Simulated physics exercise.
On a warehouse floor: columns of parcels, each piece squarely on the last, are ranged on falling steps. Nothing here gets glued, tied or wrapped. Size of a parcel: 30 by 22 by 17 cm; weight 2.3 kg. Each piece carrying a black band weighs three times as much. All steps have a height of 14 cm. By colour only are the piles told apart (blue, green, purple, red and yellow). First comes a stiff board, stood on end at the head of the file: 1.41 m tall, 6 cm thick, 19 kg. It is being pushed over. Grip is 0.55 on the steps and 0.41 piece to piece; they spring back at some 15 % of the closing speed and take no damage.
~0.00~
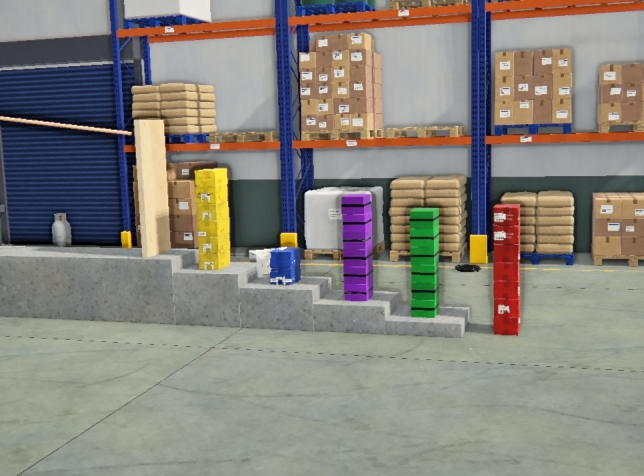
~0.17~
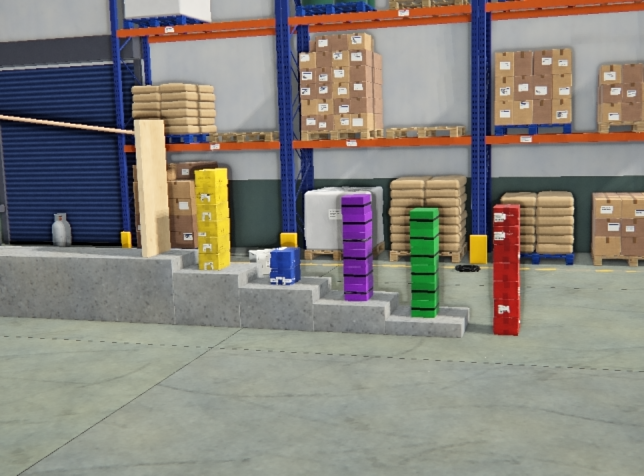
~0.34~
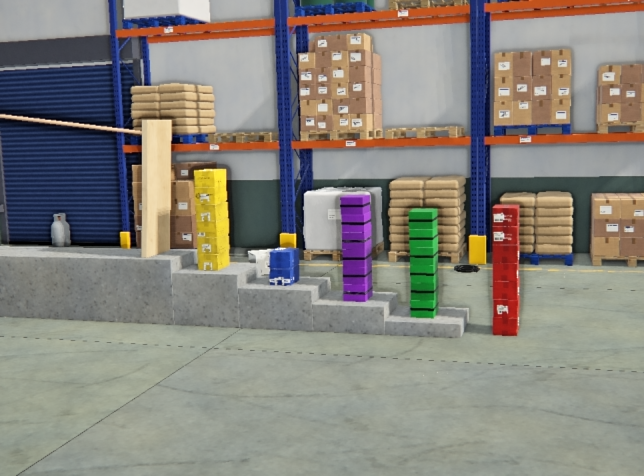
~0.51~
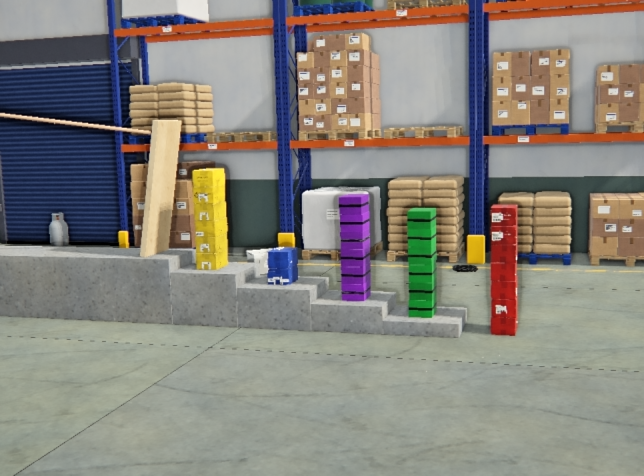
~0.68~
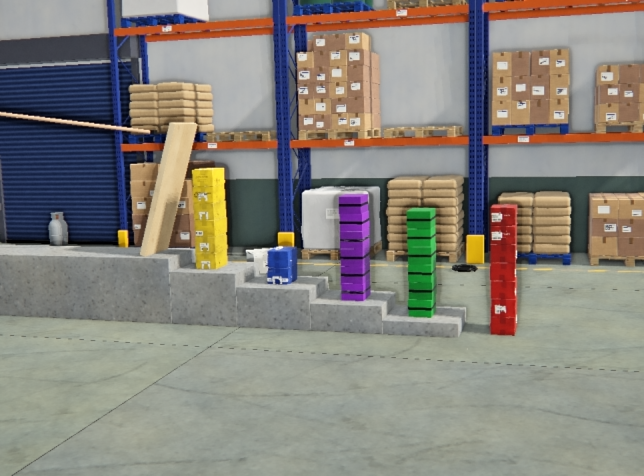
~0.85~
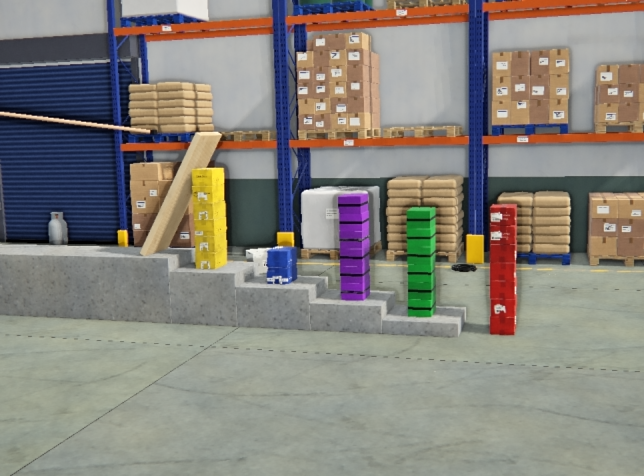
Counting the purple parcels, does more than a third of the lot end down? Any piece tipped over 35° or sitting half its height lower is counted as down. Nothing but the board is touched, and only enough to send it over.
No, fewer than a third do.
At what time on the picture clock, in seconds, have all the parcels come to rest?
That is at about 2.0 s.
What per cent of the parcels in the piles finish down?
20%.
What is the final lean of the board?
75°, roughly.
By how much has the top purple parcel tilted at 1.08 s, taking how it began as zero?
Something like 0°, give or take.
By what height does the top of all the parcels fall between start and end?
Around 25 centimetres.
After 1.08 s, board 43° from upright; none of the 6 purple parcels down (0 of 27 in all colours); top purple parcel unmoved; top yellow parcel leaning 17°.
After 1.32 s, board 65° from upright; none of the 6 purple parcels down (6 of 27 in all colours); top purple parcel unmoved; top yellow parcel leaning 46°, 29 cm lower.
After 1.52 s, board 77° from upright; none of the 6 purple parcels down (6 of 27 in all colours); top purple parcel unmoved; top yellow parcel upside down.
At rest (2.1 s), board 77° from upright; none of the 6 purple parcels down (6 of 27 in all colours); top purple parcel unmoved; top yellow parcel upside down. That is 0 per cent. As the last picture would show them, middles, top purple parcel near (353, 204), top yellow parcel near (332, 288).
